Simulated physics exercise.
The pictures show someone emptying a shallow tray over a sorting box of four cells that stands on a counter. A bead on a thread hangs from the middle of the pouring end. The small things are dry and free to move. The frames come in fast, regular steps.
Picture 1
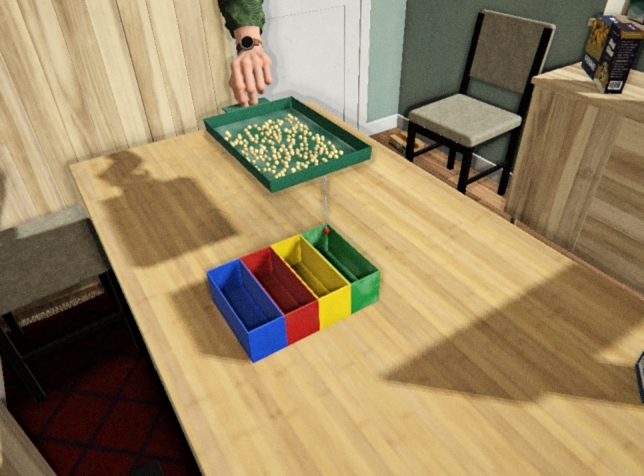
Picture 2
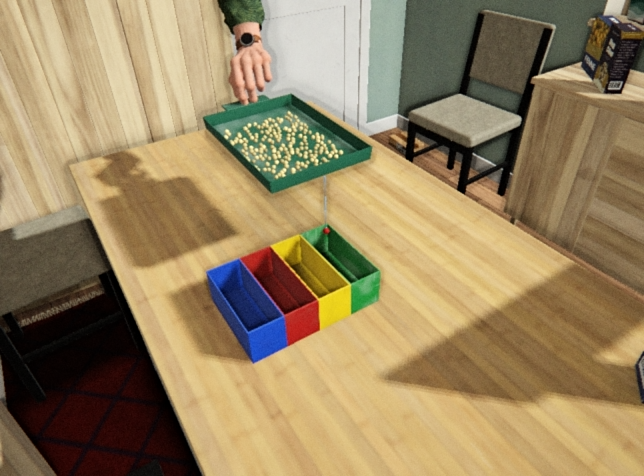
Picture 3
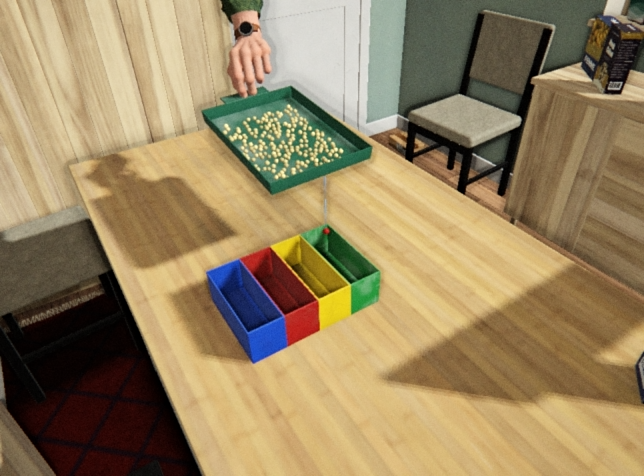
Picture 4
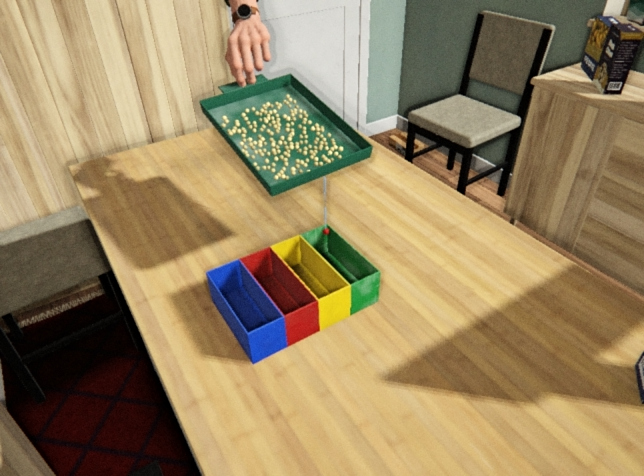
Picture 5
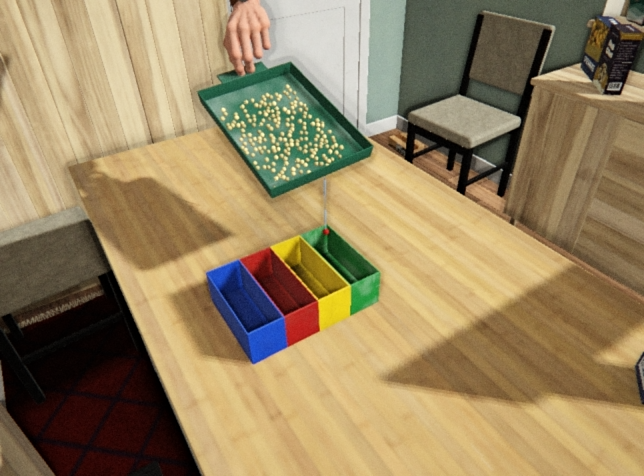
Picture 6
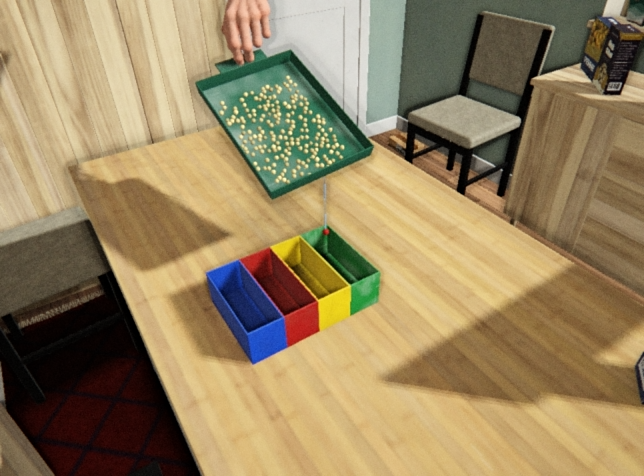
A green tray of small pale beans tilts gradually as a hand raises its far end.
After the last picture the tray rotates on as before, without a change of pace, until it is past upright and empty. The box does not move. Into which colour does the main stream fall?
The yellow one ends fullest.
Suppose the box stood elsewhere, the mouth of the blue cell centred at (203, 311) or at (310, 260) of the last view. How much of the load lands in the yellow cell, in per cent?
In turn 20 and 0 in a hundred.
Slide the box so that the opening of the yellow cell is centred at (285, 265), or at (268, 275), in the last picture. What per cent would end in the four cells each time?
First some 90, then 80 per cent.
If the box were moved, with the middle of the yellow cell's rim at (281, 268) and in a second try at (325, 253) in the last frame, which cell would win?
One: That yellow cell. Two: The cell in red.
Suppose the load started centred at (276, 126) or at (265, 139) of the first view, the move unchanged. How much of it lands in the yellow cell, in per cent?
Roughly 50 per cent, and 60 per cent.
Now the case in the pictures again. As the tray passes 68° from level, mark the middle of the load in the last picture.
Close to (294, 179).
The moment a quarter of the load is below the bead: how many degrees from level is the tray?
Near 115 degrees.
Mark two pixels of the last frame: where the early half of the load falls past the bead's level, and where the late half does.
The first part at (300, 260); the rest at (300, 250).
Shortly afterwards, tray tipped steeply; all but a few on the tray; only a few in the yellow cell; only a few in the red cell; a little falling or outside the box.
Next, tray tipped past a quarter turn; the bulk on the tray; a little in the red cell; a little in the yellow cell; only a few in the blue cell; a little falling or outside the box.
Some moments later, tray tipped past a quarter turn; near two thirds in the yellow cell; near a quarter in the red cell; a little in the green cell; only a few in the blue cell; only a few falling or outside the box.
In the end, tray tipped past a quarter turn; near two thirds in the yellow cell; near a quarter in the red cell; a little in the green cell; only a few in the blue cell; only a few outside the box.
